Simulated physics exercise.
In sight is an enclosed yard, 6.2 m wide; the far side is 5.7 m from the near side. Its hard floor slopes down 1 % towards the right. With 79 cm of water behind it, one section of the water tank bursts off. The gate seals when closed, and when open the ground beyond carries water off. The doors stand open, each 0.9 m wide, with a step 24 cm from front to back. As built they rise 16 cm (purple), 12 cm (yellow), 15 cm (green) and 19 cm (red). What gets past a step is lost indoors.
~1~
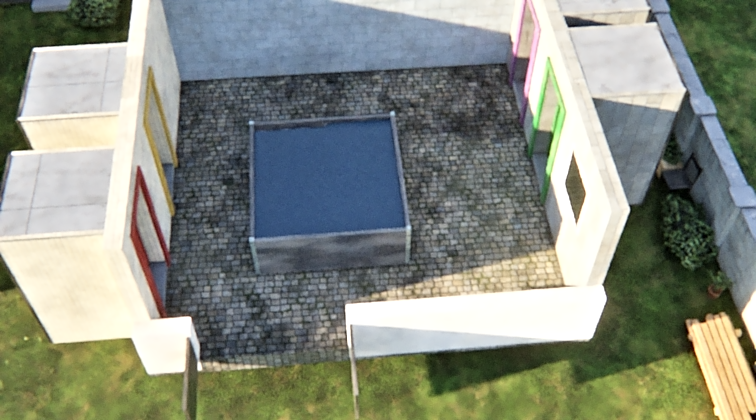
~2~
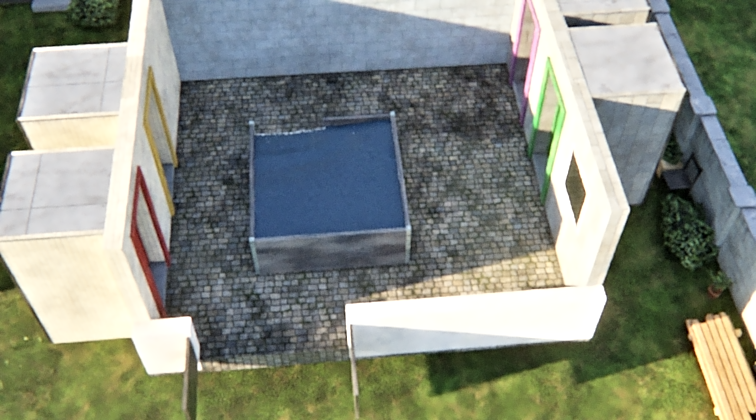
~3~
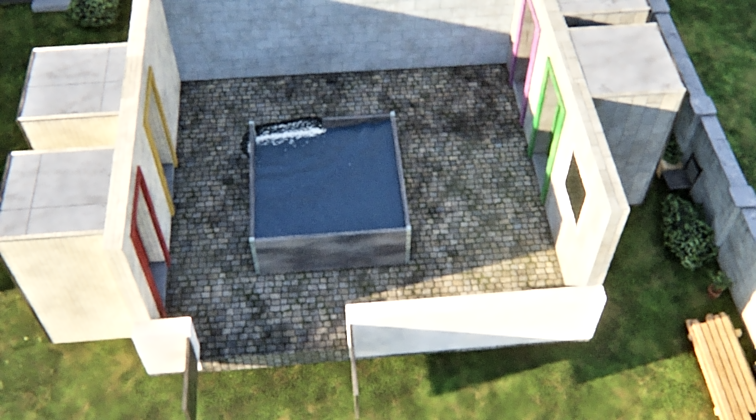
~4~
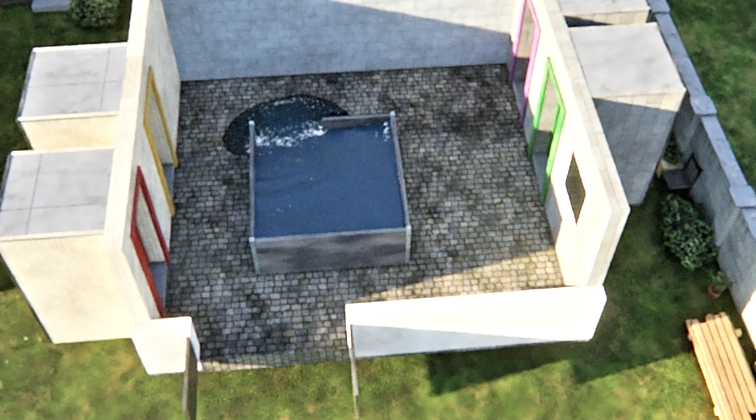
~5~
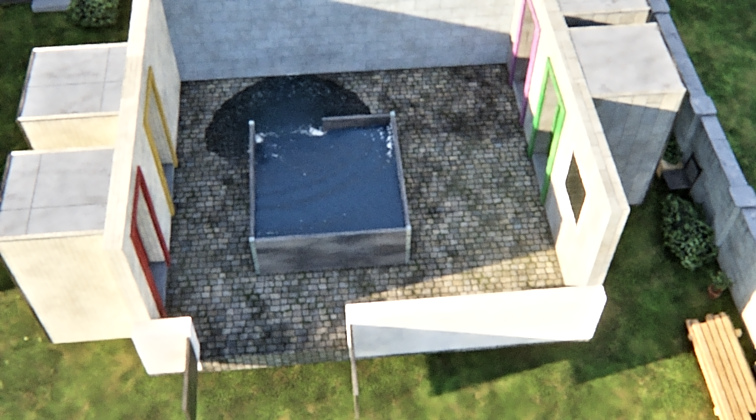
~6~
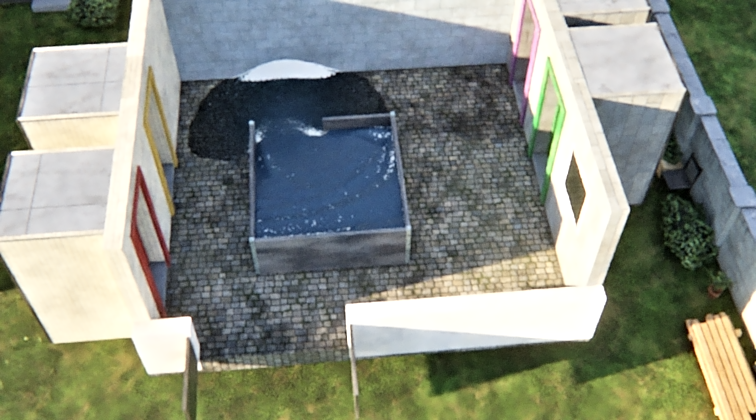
Square water tank in a walled, cobbled yard losing part of its far side, water pouring out and spreading toward the back wall.
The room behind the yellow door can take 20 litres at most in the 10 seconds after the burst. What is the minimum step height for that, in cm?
It would have to be roughly 6.5 cm high.
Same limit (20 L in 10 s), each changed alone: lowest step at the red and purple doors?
Roughly 9.5 cm at red and 21 cm at purple.
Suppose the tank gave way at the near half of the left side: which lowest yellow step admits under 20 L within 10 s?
About 20 cm.
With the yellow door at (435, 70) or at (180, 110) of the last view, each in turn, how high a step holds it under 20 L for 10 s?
Roughly 5.5 and 38 cm.
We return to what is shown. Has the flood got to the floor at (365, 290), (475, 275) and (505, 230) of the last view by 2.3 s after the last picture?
In that order: Not reached, not reached, dry.
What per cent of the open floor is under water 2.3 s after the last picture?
Some 55 per cent of it.
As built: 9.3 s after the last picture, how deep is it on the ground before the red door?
Some 13.0 cm.
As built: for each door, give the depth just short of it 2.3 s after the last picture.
Depths in cm: Purple 27, yellow 9, green 3, red 3.
Then, 0.7 s after the last picture water covers 20 % of the floor, deepest (57 cm) near (181, 85); it has not reached the yellow door.
Then, 2.3 s after the last picture water covers 55 % of the floor, deepest (40 cm) near (190, 91); 9 cm at the yellow door, 0 litres in over its 12 cm step.
Then, 9.3 s after the last picture water covers 95 % of the floor, deepest (16 cm) near (559, 318); 5 cm at the yellow door, 0 litres in over its 12 cm step.
At the yellow door as built, the water peaked near 11 cm, 3.9 s after the last picture.
With a step of 5.5 cm, 31 litres would have come in within the 10 s; with 7.5 cm, 12 litres. So under 20 litres takes about 6.5 cm.
